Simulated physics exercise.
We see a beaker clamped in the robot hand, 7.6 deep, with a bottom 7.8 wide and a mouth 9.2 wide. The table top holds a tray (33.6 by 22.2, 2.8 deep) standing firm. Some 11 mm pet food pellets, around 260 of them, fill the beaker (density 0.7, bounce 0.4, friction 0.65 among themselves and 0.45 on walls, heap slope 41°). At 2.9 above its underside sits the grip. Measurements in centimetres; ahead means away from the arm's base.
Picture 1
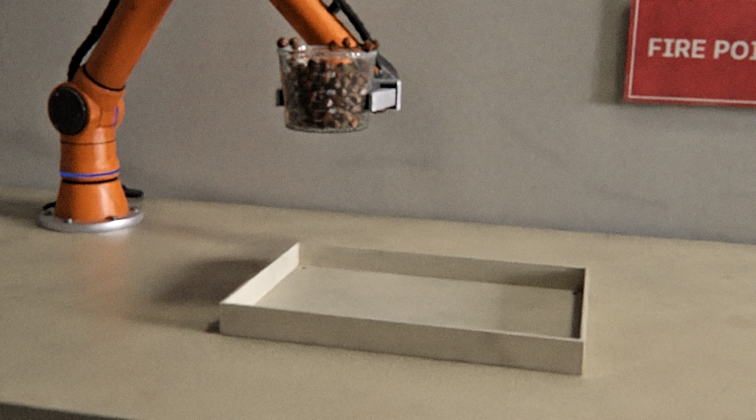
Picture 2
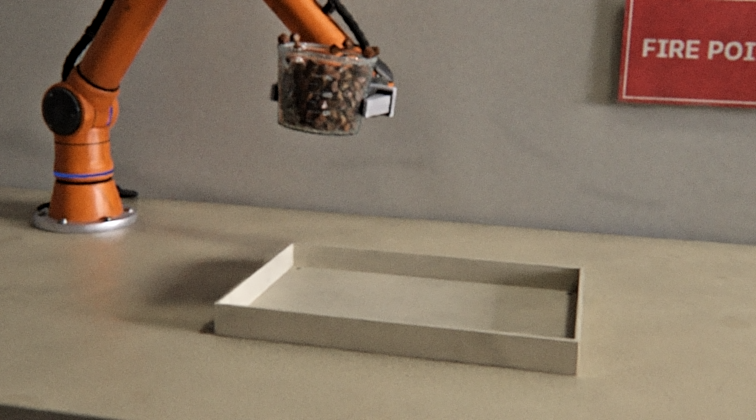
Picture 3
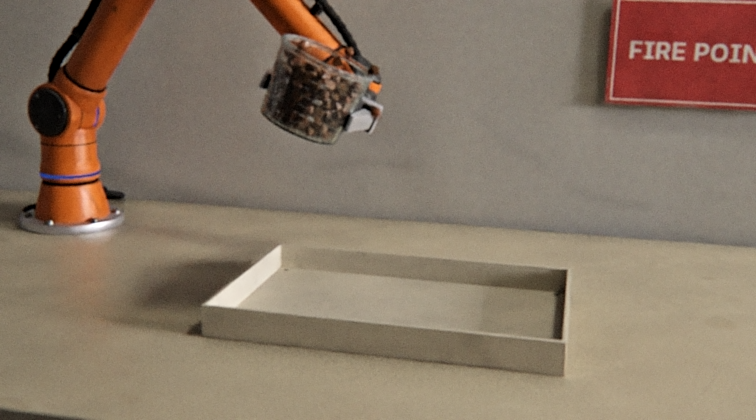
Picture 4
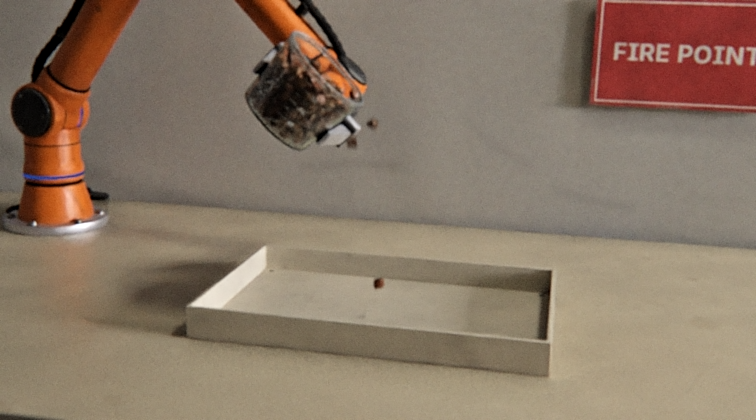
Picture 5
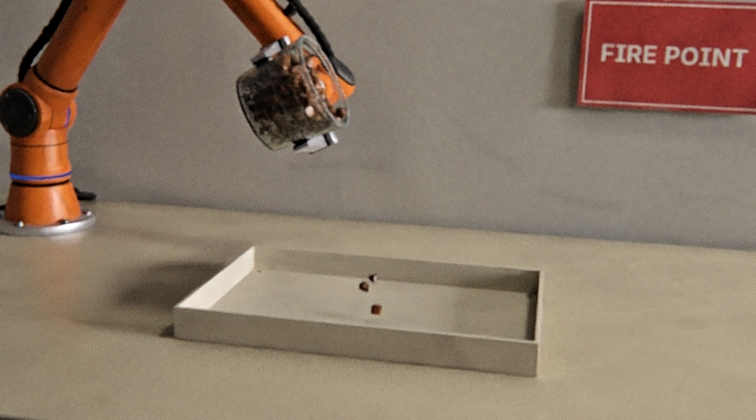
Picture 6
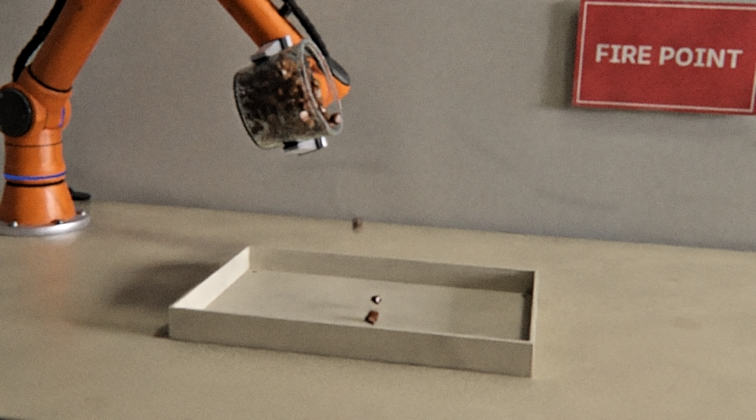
Orange robot arm tilting a clear beaker of small brown pieces forward above a shallow tray, a few pieces dropping into it.
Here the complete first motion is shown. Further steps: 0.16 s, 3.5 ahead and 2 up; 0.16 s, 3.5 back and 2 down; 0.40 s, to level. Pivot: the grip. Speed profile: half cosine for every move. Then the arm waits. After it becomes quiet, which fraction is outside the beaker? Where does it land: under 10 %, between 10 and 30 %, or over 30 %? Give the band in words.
It falls in the band between 10 and 30 %.
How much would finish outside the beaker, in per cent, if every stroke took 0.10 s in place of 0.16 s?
About 70 per cent, then.
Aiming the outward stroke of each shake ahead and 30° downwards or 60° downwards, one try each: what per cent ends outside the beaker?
It comes to around 10 per cent on the first try and around 5 per cent on the second.
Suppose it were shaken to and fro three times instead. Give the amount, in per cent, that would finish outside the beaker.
Roughly 45 in a hundred.
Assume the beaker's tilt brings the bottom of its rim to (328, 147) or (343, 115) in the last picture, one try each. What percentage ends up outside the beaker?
Some 55 and 5 per cent.
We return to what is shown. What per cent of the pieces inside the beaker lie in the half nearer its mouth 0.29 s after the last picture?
Roughly 55 %.
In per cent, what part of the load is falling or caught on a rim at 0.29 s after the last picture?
Some 11 percent.
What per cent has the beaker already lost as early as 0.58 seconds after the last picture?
Share gone by then: Near 20 %.
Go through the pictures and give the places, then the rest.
In the first frame, beaker middle at (327, 90), level; upper third of the load around (330, 73), from x 280 to 375, top at y 40; 260 in the beaker.
In the second frame, beaker middle at (323, 91), tilted 7° forward; upper third of the load around (322, 73), from x 285 to 375, top at y 40.
In the third frame, beaker middle at (313, 93), tilted 24° forward; upper third of the load around (309, 75), from x 270 to 375, top at y 45; 259 in the beaker, 1 in flight or on a rim.
In the fourth frame, beaker middle at (301, 95), tilted 45° forward; upper third of the load around (297, 78), from x 255 to 380, top at y 45; 257 in the beaker, 1 in the tray, 2 in flight or on a rim.
In the fifth frame, beaker middle at (291, 98), tilted 62° forward; upper third of the load around (287, 79), from x 250 to 375, top at y 60; 257 in the beaker, 3 in the tray.
In the sixth frame, beaker middle at (286, 99), tilted 69° forward; upper third of the load around (282, 80), from x 245 to 375, top at y 60; 256 in the beaker, 3 in the tray, 1 in flight or on a rim.
Then, 0.29 s later, tilted 69° forward, highest piece 25 above the table; 227 in the beaker, 5 in the tray, 28 in flight or on a rim.
Then, 0.58 s later, tilted 20° forward, highest piece 26 above the table; 212 in the beaker, 46 in the tray, 2 in flight or on a rim.
Then, 0.92 s later, level, highest piece 27 above the table; 212 in the beaker, 47 in the tray, 1 on the table or floor.
Then, 1.97 s later, level, highest piece 27 above the table; 212 in the beaker, 47 in the tray, 1 on the table or floor.
At rest, 212 in the beaker, 47 in the tray, 1 on the table or floor. That is 18 % outside the beaker.
